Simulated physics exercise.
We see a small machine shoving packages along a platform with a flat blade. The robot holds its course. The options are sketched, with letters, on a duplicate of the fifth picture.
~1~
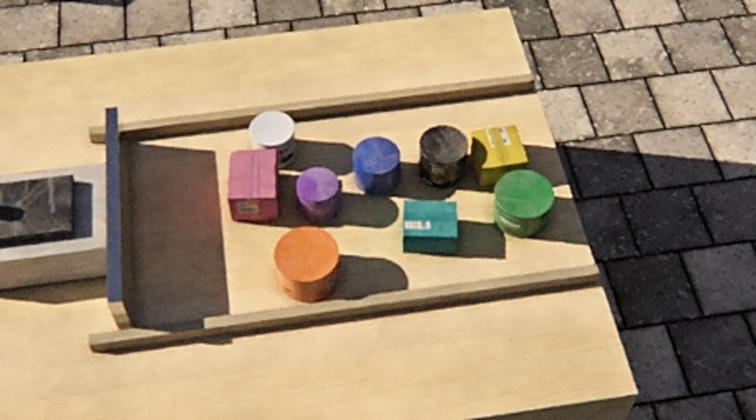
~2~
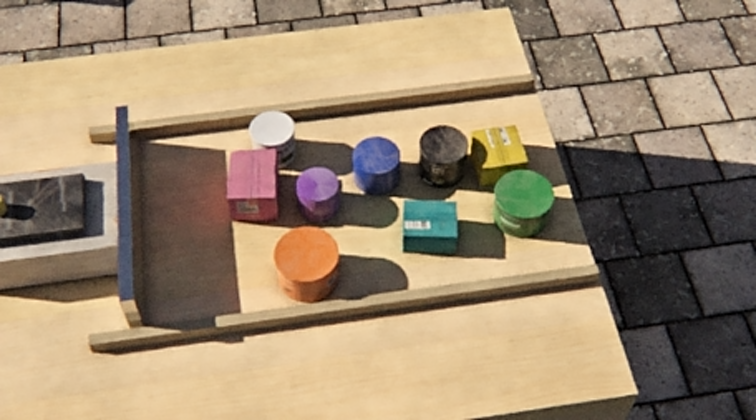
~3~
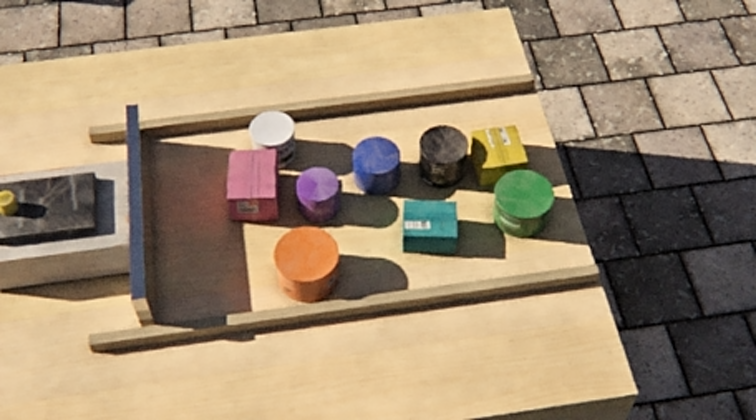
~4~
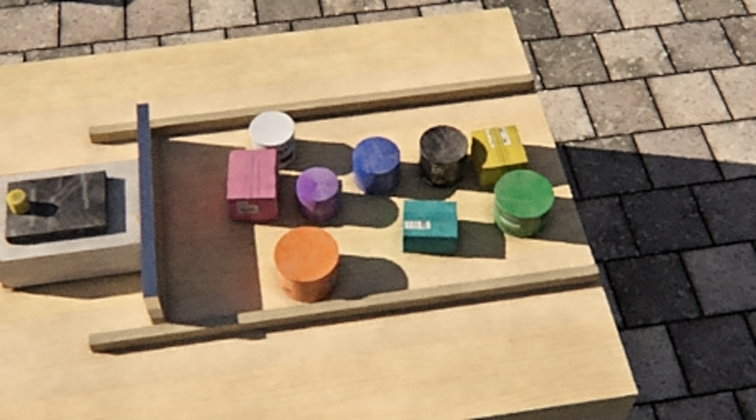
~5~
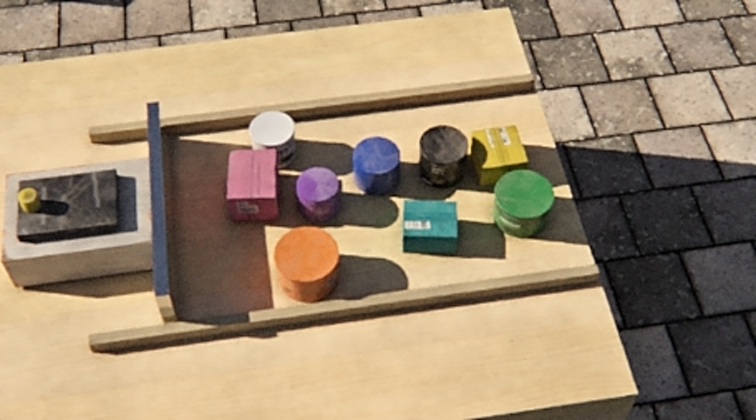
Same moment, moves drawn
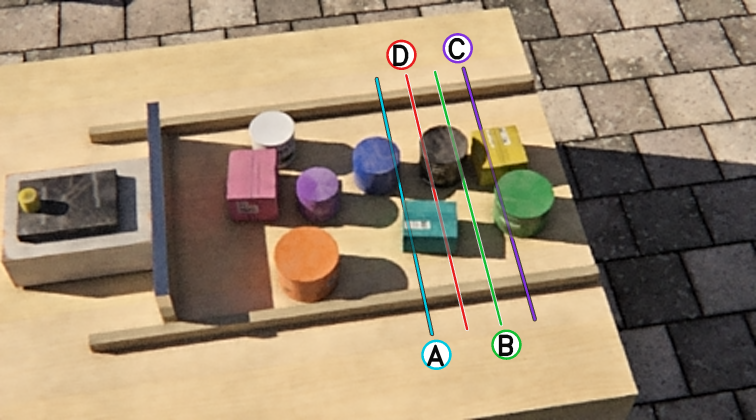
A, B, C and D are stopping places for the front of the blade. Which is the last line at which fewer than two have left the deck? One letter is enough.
It can go as far as D.
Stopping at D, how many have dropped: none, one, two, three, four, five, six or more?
One.
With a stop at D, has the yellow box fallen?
By then, yes.
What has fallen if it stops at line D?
The yellow box goes over.
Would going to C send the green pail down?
By then, yes.
On the marked copy, A at (402, 195); B at (465, 187); C at (496, 183); D at (434, 191).
Following D. Soon after the start, robot (178, 190); white pail (282, 140); pink parcel (289, 181).
Later, robot (278, 177); yellow box (522, 156); black pail (475, 155).
In the end, robot (353, 167); yellow box over the edge; green pail (562, 187); one fallen.
As for the rest, A is within the limit but short; B drops three; C drops four.
